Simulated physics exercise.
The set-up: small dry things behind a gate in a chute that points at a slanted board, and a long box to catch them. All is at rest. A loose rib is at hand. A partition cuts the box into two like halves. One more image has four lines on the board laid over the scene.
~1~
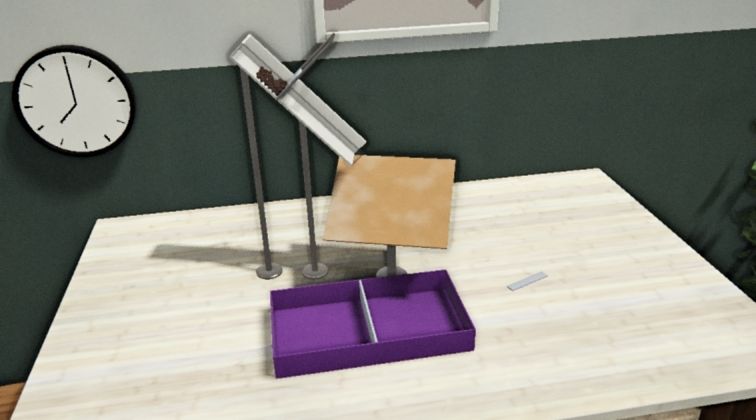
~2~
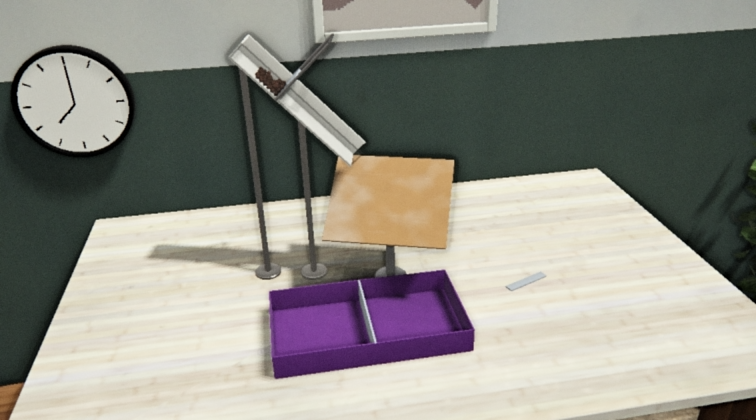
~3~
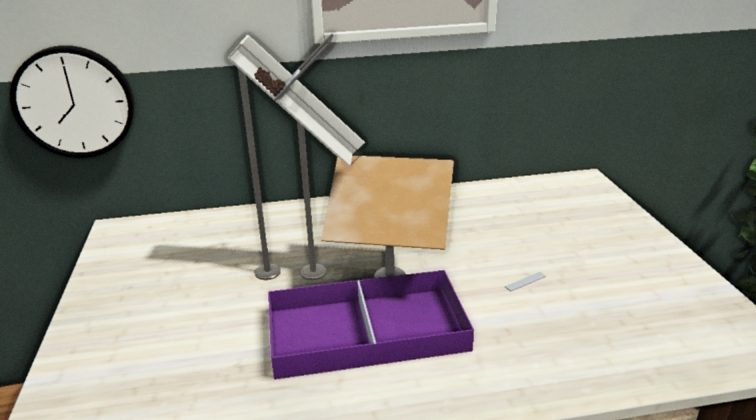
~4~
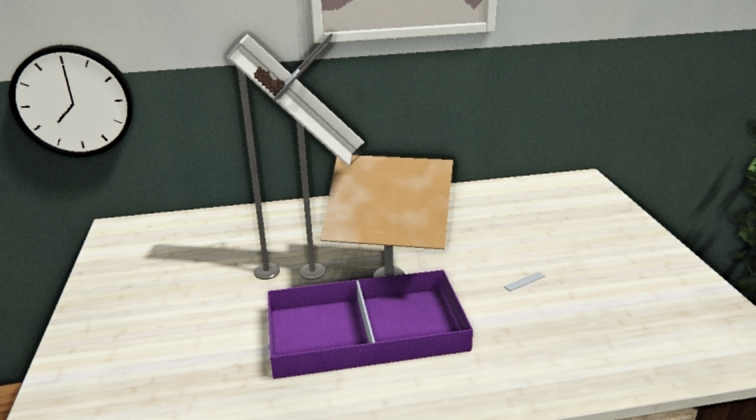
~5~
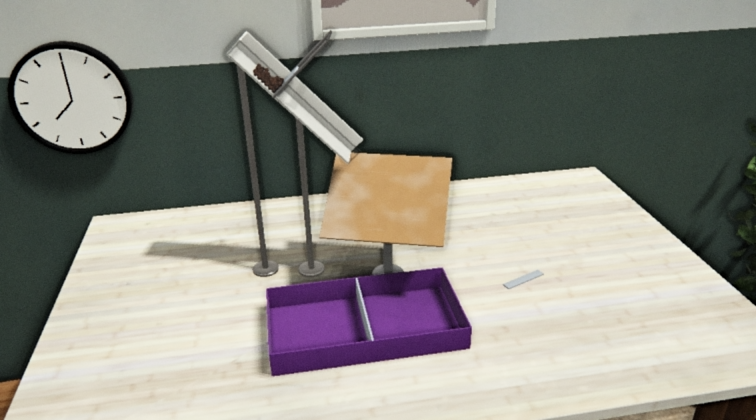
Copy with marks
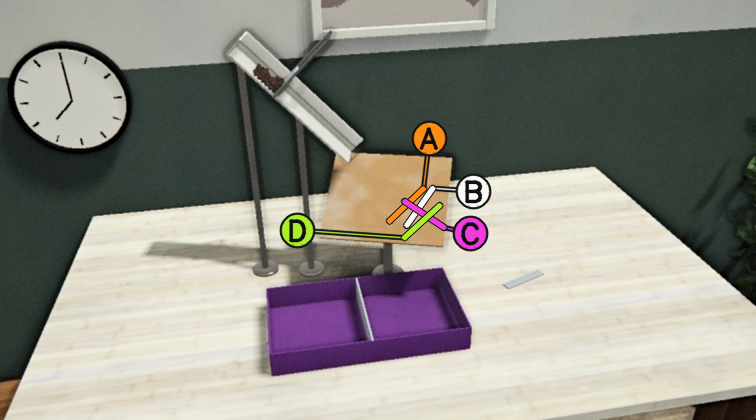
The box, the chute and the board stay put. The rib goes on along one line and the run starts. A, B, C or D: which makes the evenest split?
A works best here.
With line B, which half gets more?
The right half.
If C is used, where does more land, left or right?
The right half.
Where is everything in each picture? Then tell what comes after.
The first picture shows load behind the gate at (274, 82), allspice berries; lip of the chute at (353, 160), sloping fairly steeply.
The second picture shows middle of the board at (389, 199), tilted fairly steeply; middle of its low edge at (383, 244); of its high edge at (396, 157).
The third picture shows front corners of the box at (272, 358) and (474, 330); front end of its middle wall at (375, 343); gate still shut at (294, 77).
The fourth picture shows middle of the load at (272, 82); lip at (350, 160).
The fifth picture shows middle of the load at (271, 79); lip at (349, 157).
On the marked copy, line A from (423, 188) to (389, 220); line B from (432, 188) to (406, 225); line C from (404, 201) to (444, 227); line D from (439, 205) to (404, 237).
With A, of what is caught, about two thirds in the left half, about a third in the right.
With B, of what is caught, a small part in the left half, nearly all in the right.
With C, of what is caught, a small part in the left half, most in the right.
With D, of what is caught, a small part in the left half, most in the right.
